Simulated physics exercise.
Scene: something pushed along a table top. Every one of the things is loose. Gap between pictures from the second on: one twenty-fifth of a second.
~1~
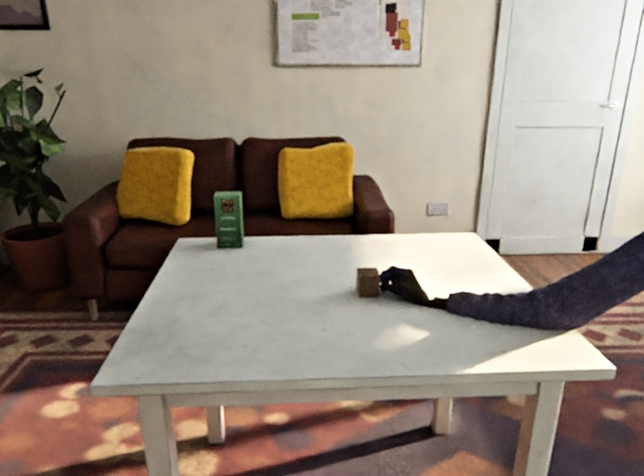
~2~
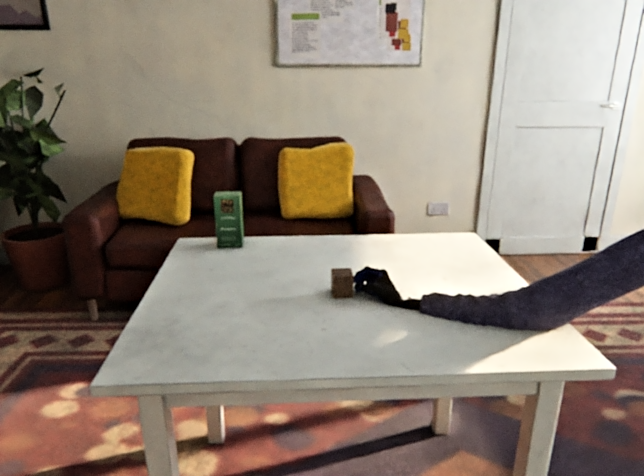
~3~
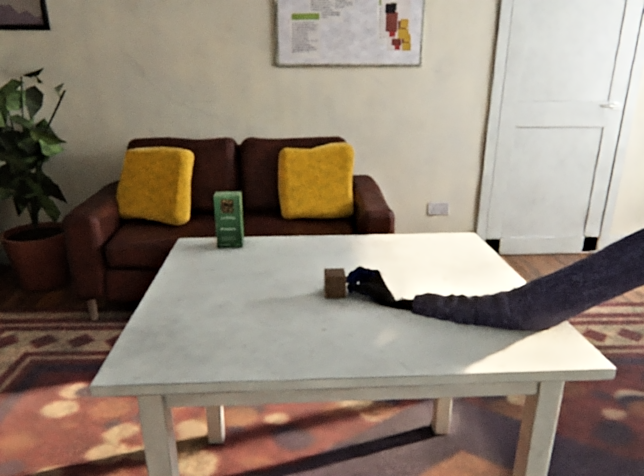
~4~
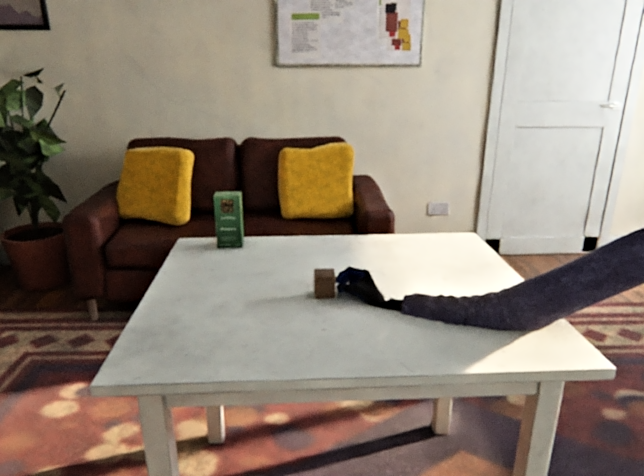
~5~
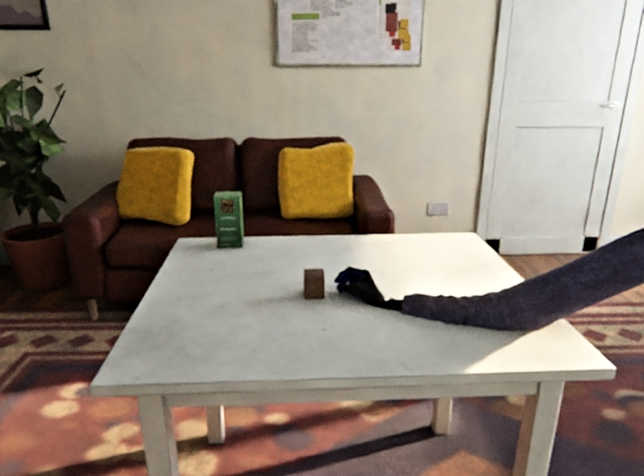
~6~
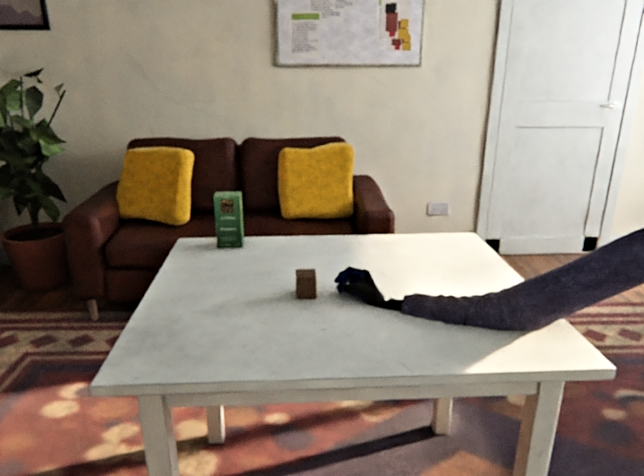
In this clip, a dark-gloved hand reaching in from the right pushes a small brown block leftward across a white table, near a green box; the hand then stays still while the block slides a little farther left.
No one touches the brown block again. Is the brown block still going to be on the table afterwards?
It never gets off the table.
Then, 0.24 s past the last view, brown block displaced about its own width near (296, 284).
Then, 0.48 s past the last view, brown block resting near (296, 284).
Finally, moved from the start, brown block. Final places as the last picture's camera would see them, brown block near (296, 284).
